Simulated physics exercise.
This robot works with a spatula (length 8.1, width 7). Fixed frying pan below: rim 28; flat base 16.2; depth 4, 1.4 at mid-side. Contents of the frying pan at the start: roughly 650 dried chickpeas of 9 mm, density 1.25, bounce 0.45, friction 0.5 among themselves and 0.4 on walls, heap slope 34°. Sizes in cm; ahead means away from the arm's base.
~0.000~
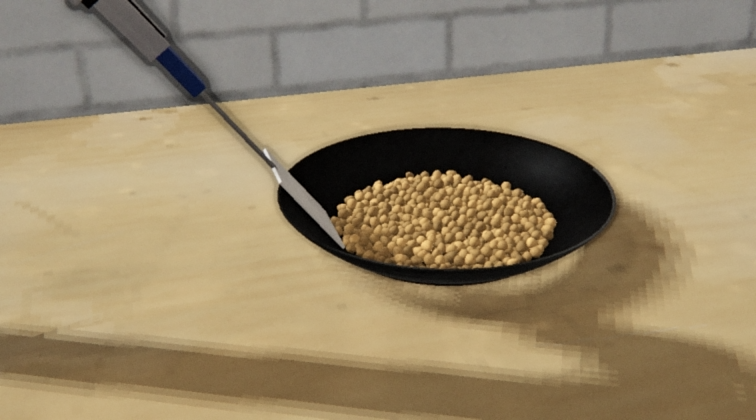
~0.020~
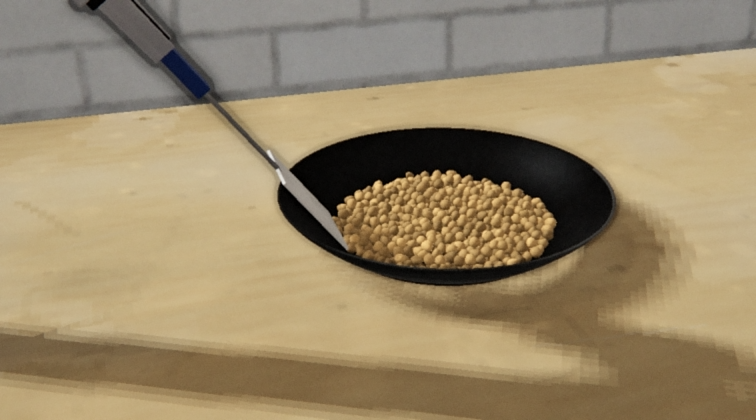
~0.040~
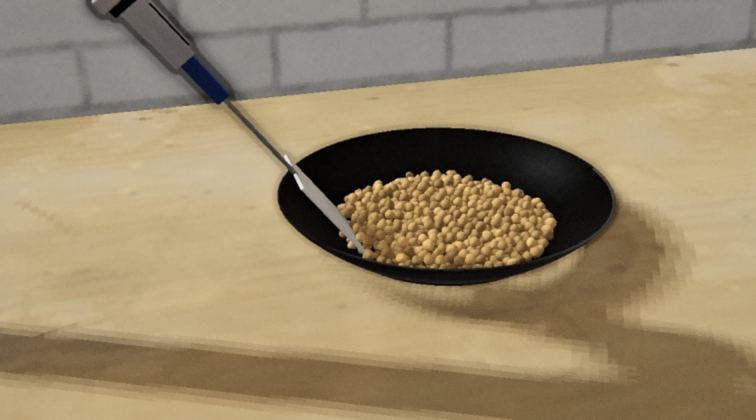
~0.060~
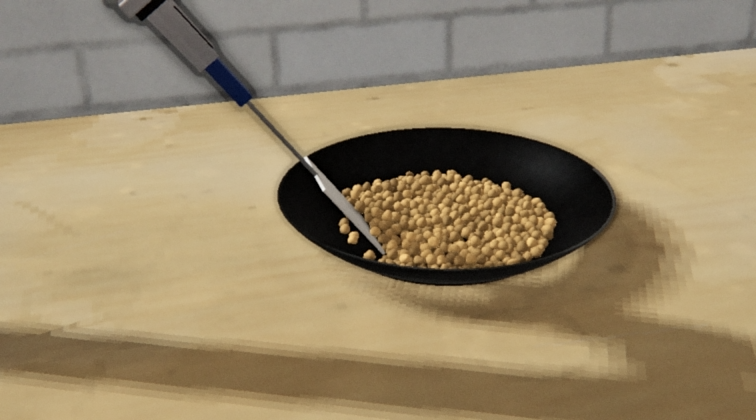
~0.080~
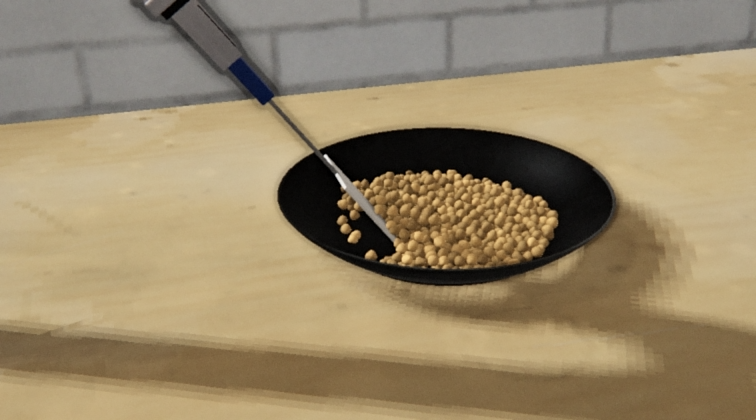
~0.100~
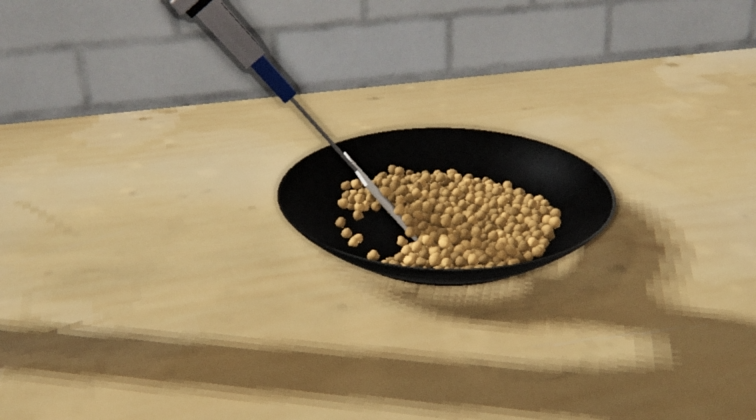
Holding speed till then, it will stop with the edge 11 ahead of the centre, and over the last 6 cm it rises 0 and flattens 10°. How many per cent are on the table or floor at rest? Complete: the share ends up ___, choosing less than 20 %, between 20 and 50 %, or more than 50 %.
The share ends up between 20 and 50 %.
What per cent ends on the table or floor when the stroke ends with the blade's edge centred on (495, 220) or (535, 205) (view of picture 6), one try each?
Respectively about 0 and 10 percent end on the table or floor.
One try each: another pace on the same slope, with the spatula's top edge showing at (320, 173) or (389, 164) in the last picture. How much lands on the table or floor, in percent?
Estimates: Near 15 %, near 35 %.
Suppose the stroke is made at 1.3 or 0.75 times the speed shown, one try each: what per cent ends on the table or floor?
Some 30 and 20 per cent.
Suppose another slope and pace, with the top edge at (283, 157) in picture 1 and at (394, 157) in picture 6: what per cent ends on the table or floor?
Close to 35 in a hundred.
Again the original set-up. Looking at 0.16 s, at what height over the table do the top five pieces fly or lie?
I'd put them at about 5 centimetres above the table.
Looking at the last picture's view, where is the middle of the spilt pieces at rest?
(687, 192).
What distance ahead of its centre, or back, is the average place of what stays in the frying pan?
2.5 cm ahead.
After 0.16 s, sloping 53°, highest piece 5 above the table; 647 in the frying pan.
After 0.22 s, sloping 50°, highest piece 5 above the table; 647 in the frying pan.
After 0.44 s, sloping 43°, highest piece 5 above the table; 481 in the frying pan, 164 on the table or floor, 2 on the blade or in flight.
After 1.49 s, sloping 43°, highest piece 4 above the table; 481 in the frying pan, 166 on the table or floor.
At rest, 481 in the frying pan, 166 on the table or floor. That is 26 % on the table or floor.
